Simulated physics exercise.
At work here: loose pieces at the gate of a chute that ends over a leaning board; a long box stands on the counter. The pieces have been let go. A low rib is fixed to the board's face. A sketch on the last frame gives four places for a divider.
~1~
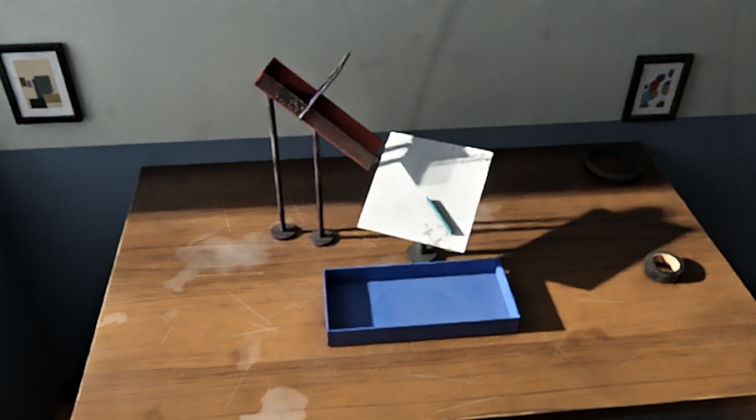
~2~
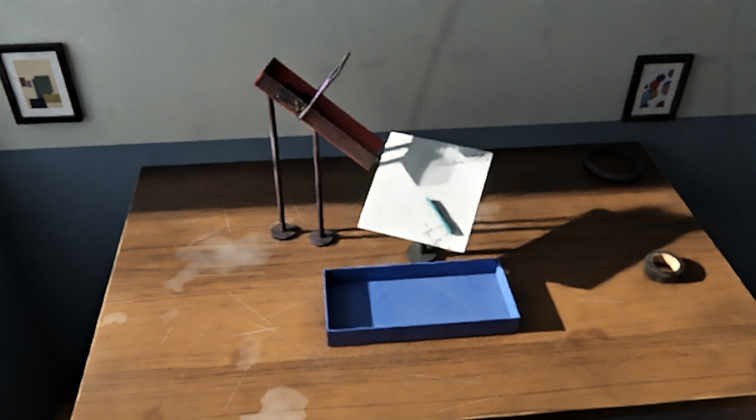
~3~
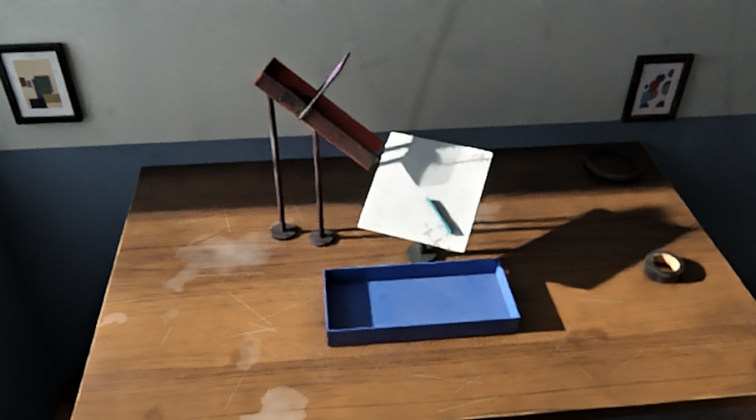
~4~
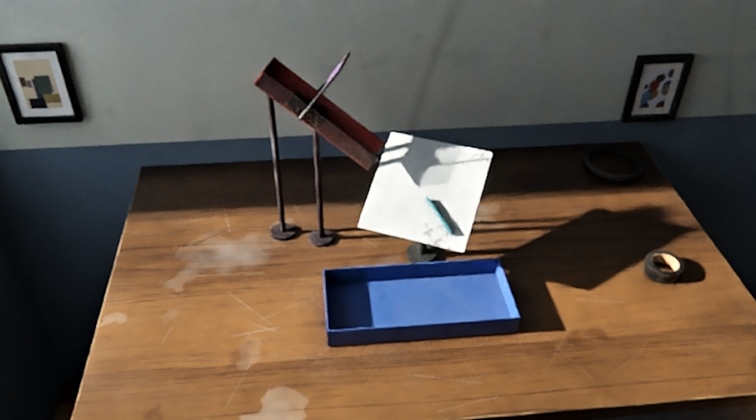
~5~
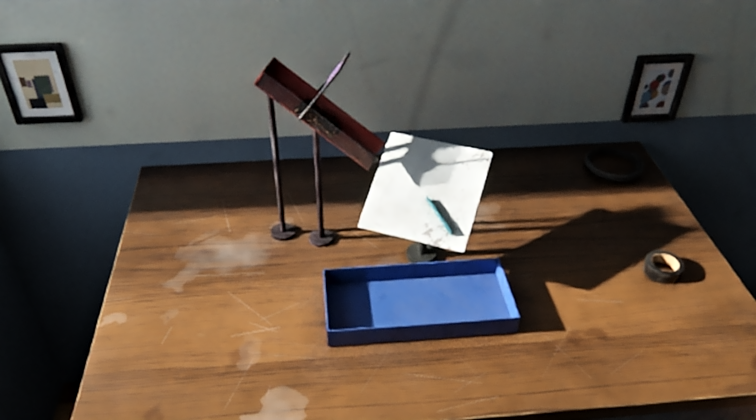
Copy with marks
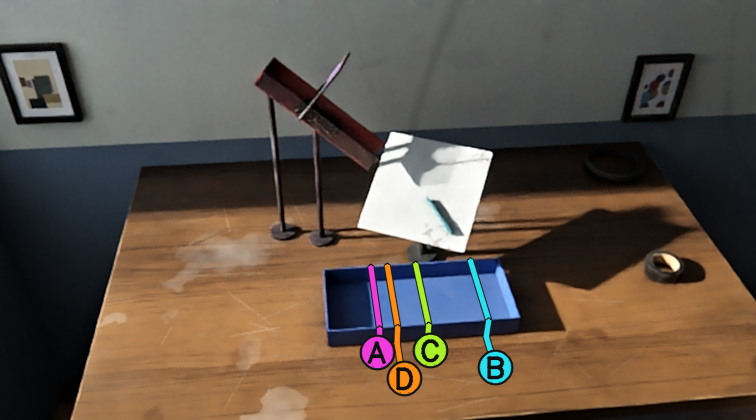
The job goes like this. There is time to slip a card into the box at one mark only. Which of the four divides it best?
Line C.
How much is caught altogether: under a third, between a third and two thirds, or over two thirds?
Over two thirds.
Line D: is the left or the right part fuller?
The right side.
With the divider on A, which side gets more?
More lands on the right.
On the marked copy, line A crosses the front rim at (379, 327); line B crosses the front rim at (488, 319); line C crosses the front rim at (428, 324); line D crosses the front rim at (397, 326).
With A, of what is caught, only a few on the left of the divider, all but a few on the right.
With B, of what is caught, all but a few on the left of the divider, a small share on the right.
With C, of what is caught, close to a quarter on the left of the divider, close to two thirds on the right.
With D, of what is caught, a small share on the left of the divider, the bulk on the right.
